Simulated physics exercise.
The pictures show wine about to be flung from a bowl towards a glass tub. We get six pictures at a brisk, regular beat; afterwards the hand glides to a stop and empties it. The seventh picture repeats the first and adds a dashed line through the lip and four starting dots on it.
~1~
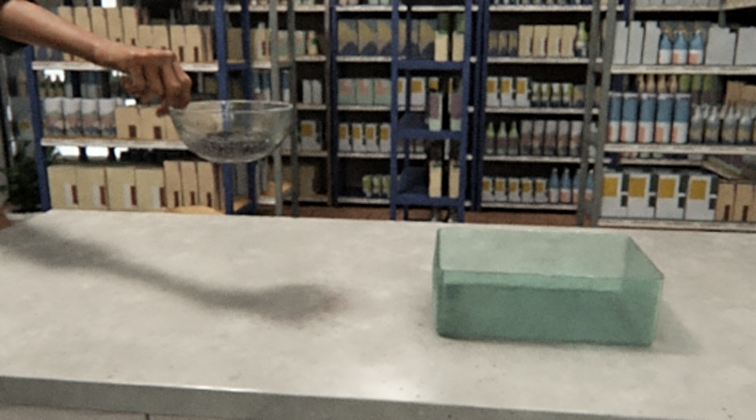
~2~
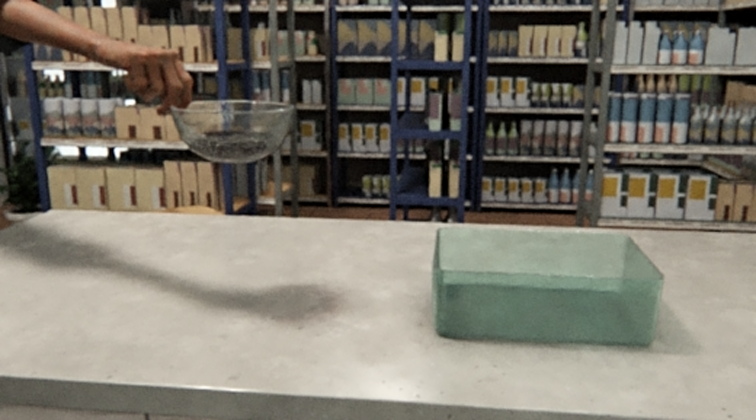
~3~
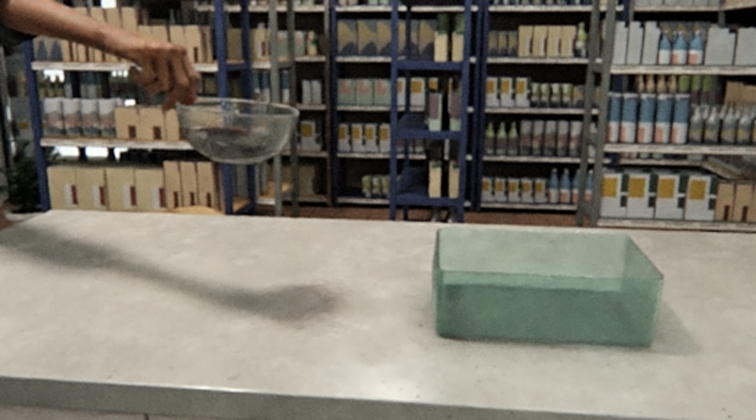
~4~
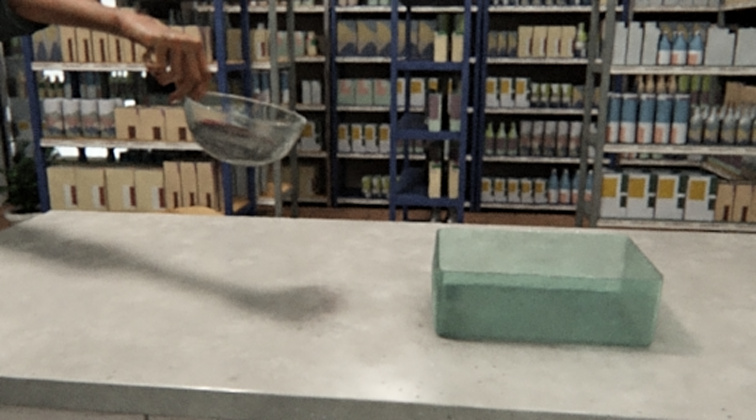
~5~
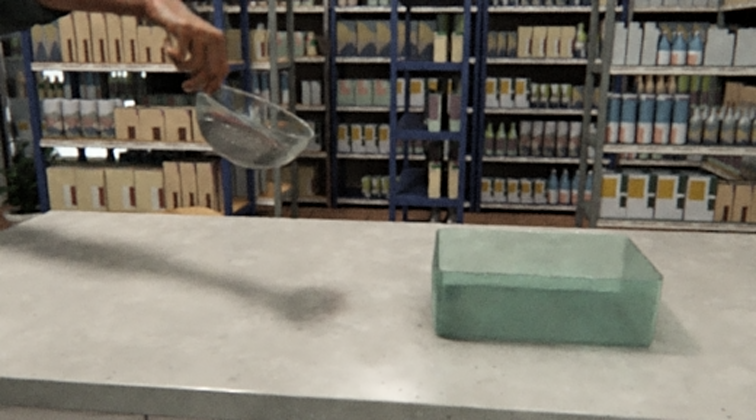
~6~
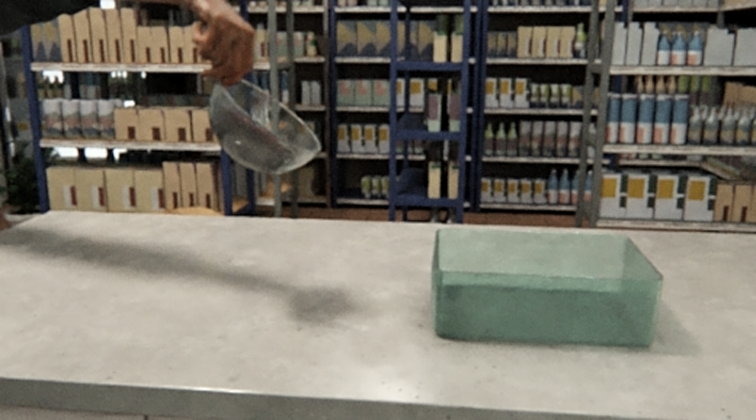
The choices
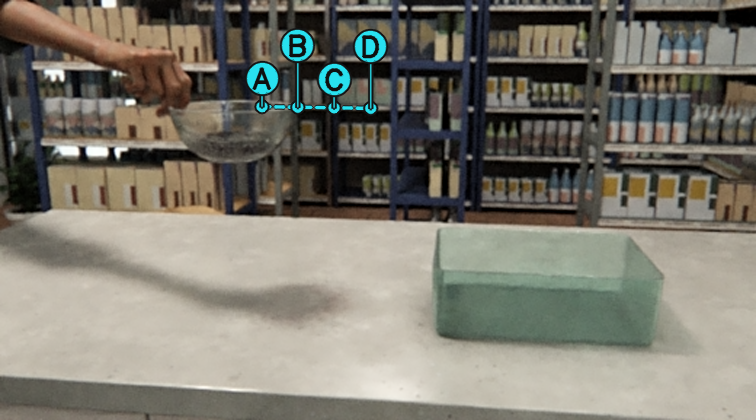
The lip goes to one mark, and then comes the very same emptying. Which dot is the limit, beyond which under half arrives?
Use spot C.
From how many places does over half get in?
Two.
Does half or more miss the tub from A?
Yes, it does.
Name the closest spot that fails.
Spot B.
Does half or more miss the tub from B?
Yes.
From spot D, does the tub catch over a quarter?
Yes, it does.
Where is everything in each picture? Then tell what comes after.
Upright, lip at (289, 107); tub from (433, 333) to (653, 345); nothing has left yet, in the first picture.
Upright, lip at (290, 108); nothing has left yet, in the second picture.
Tipped about 6°, lip at (296, 113); nothing has left yet, in the third picture.
Tipped about 14°, lip at (303, 122); nothing has left yet, in the fourth picture.
Tipped about 25°, lip at (311, 135); nothing has left yet, in the fifth picture.
Tipped about 38°, lip at (318, 149); nothing has left yet, in the sixth picture.
On the marked copy, A at (262, 106); B at (297, 107); C at (334, 107); D at (370, 108).
Choosing A, about 0 % lands in the tub, 98 % falls short.
Choosing B, about 3 % lands in the tub, 95 % falls short.
Choosing C, about 84 % lands in the tub, 7 % falls short and 9 % goes beside or beyond.
Choosing D, about 83 % lands in the tub, 2 % falls short and 14 % goes beside or beyond.
